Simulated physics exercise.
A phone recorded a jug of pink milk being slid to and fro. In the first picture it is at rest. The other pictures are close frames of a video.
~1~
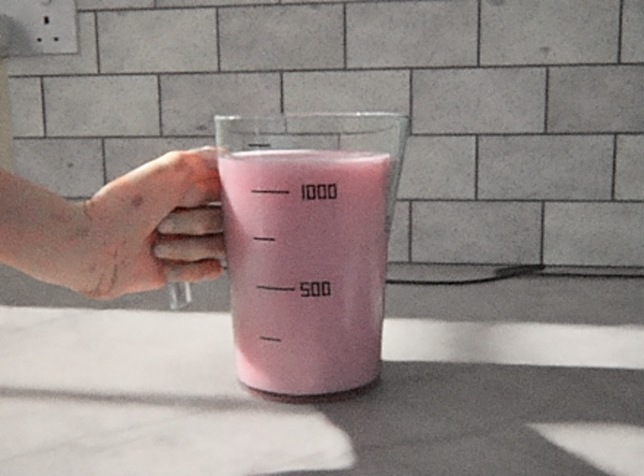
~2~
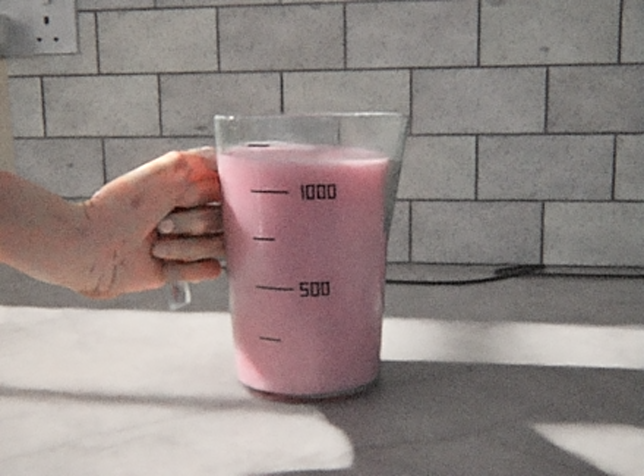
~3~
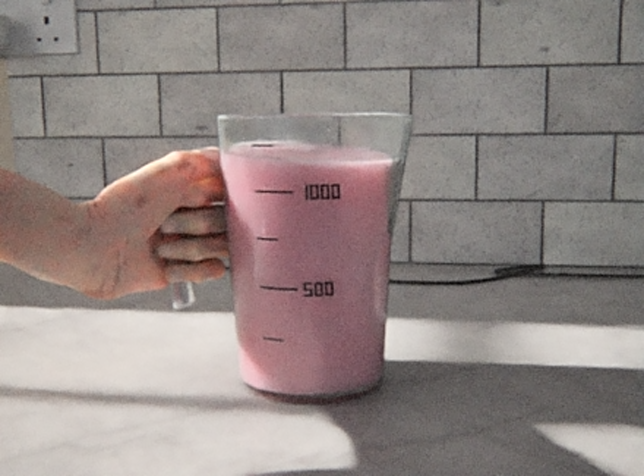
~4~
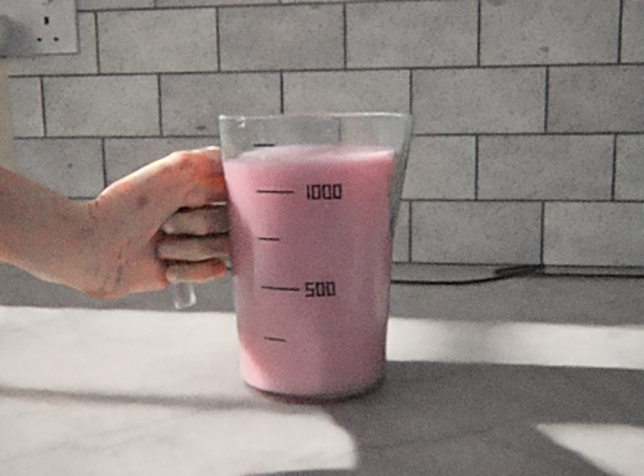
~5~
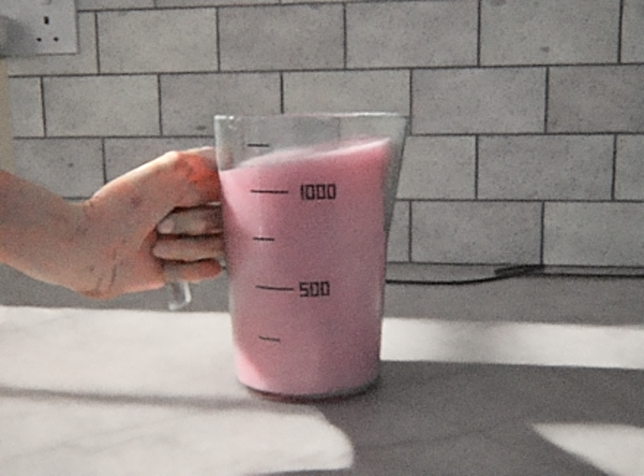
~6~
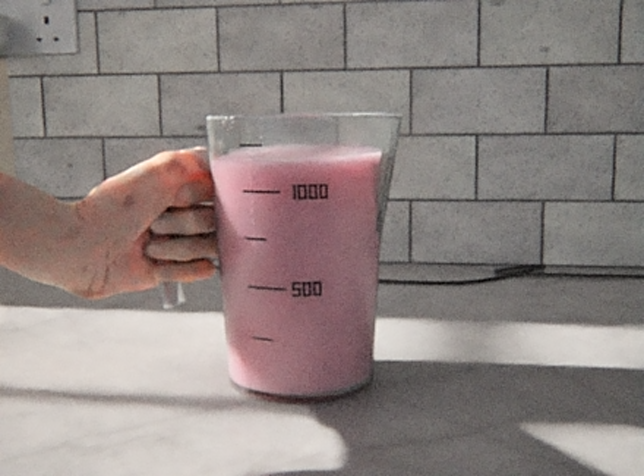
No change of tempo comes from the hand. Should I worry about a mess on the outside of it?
Yes, it spills.
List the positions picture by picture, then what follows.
In the first picture, jug (307, 245) nearly full; at rest.
In the second picture, jug nearly full, surface at (305, 156); surface about level.
In the third picture, jug (310, 245) nearly full; surface a little higher on the left.
In the fourth picture, jug nearly full, surface at (310, 156); surface a little higher on the right.
In the fifth picture, jug (305, 245) nearly full; surface clearly higher on the right.
In the sixth picture, jug nearly full, surface at (298, 156); surface about level.
Next, the highest wave so far goes over the rim.
Finally, the highest wave so far goes over the rim; some is on the top.
